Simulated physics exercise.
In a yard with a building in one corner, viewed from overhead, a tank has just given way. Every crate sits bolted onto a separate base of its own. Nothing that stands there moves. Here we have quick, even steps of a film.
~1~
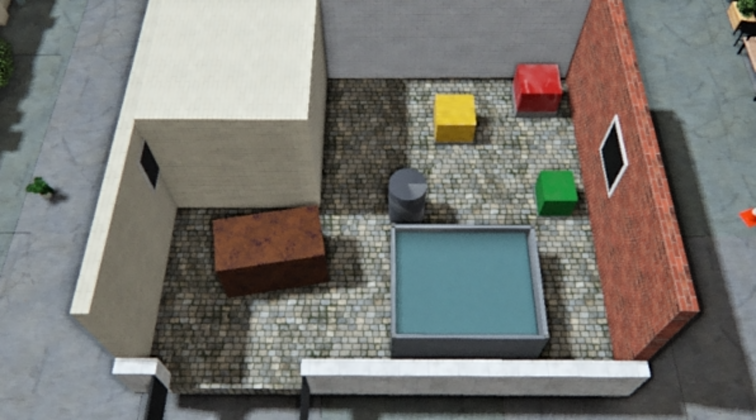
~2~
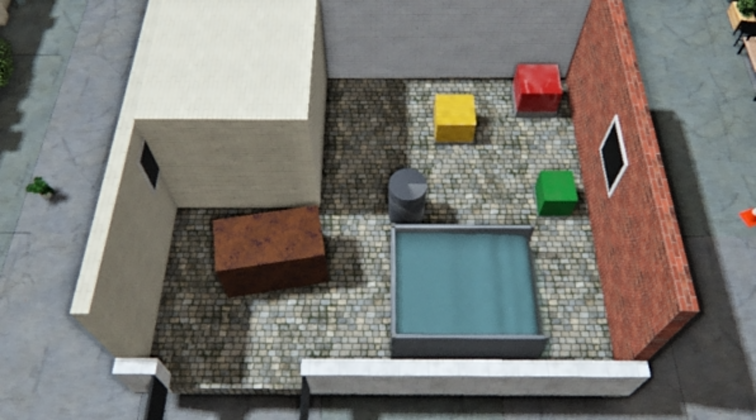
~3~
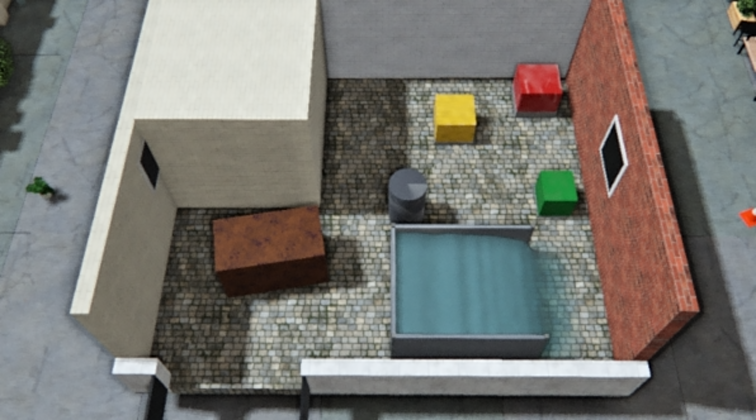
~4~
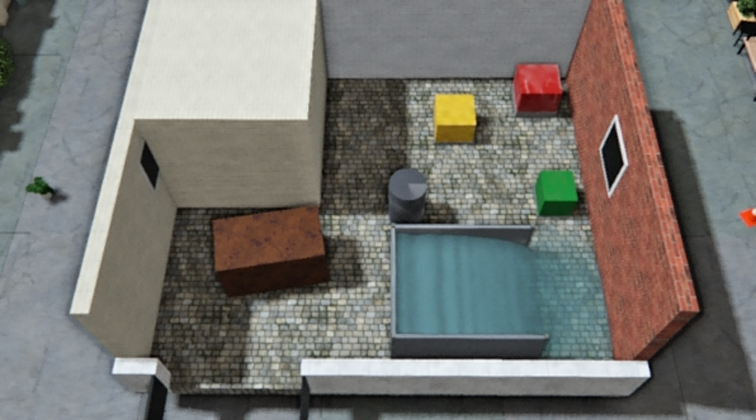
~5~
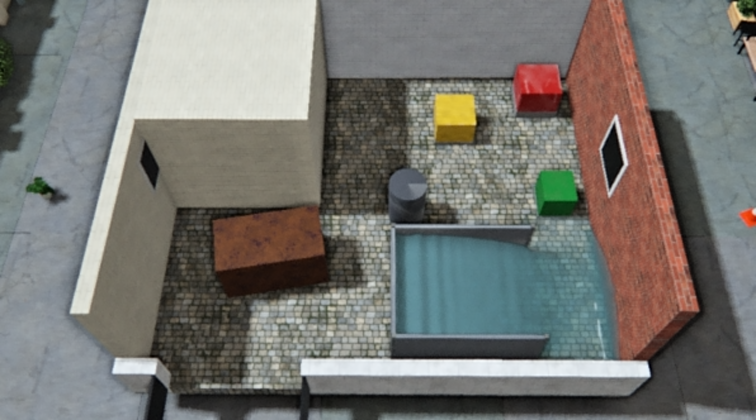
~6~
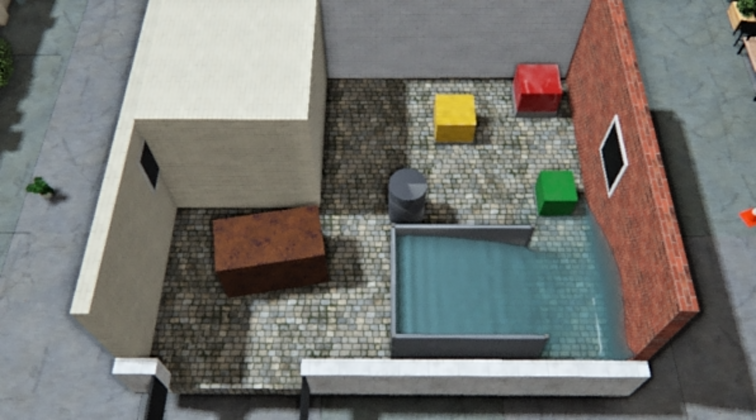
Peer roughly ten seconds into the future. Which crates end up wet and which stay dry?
As I see it, the red crate meets the water. The yellow crate meets the water. The green crate meets the water.
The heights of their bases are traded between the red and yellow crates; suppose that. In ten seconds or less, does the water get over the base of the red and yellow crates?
Red crate drenched, yellow crate drenched.
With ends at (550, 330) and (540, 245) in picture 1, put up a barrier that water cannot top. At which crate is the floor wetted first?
I say the one in green.
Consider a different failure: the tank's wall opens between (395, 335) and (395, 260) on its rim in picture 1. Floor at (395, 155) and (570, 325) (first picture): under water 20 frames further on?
Inundated, then untouched.
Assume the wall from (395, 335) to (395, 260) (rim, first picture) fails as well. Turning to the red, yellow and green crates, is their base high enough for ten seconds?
Red: Untouched; yellow: Reached; green: Reached.
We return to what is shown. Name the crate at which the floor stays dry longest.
I think it's the yellow one.
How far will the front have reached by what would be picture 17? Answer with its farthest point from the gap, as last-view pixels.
Somewhere around (565, 83).
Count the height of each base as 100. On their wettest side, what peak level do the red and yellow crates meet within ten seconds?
About 160 % and 280 %.
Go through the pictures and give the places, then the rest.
In the first picture, still water in the tank at (466, 281).
In the second picture, the front is at (539, 360), out from the gap at (530, 295).
In the third picture, water pours out at (529, 297) and has run to a hidden place.
In the fourth picture, the front is at a hidden place, out from the gap at (529, 297).
In the fifth picture, water pours out at (529, 298) and has run to (590, 225).
In the sixth picture, water pours out at (529, 298) and has run to (586, 202).
A moment on, water covers 20 % of the floor; the red crate water round its plinth, the yellow crate not reached, the green crate water round its plinth.
Next, water covers 35 % of the floor; the red crate water round its plinth, the yellow crate water round its plinth, the green crate water round its plinth.
Then, water covers 75 % of the floor; the red crate water round its plinth, the yellow crate water round its plinth, the green crate water round its plinth.
Later, water covers 95 % of the floor; the red crate water round its plinth, the yellow crate water round its plinth, the green crate water round its plinth.
In the end, water covers 100 % of the floor; the red crate was topped, the yellow crate was topped, the green crate was topped.
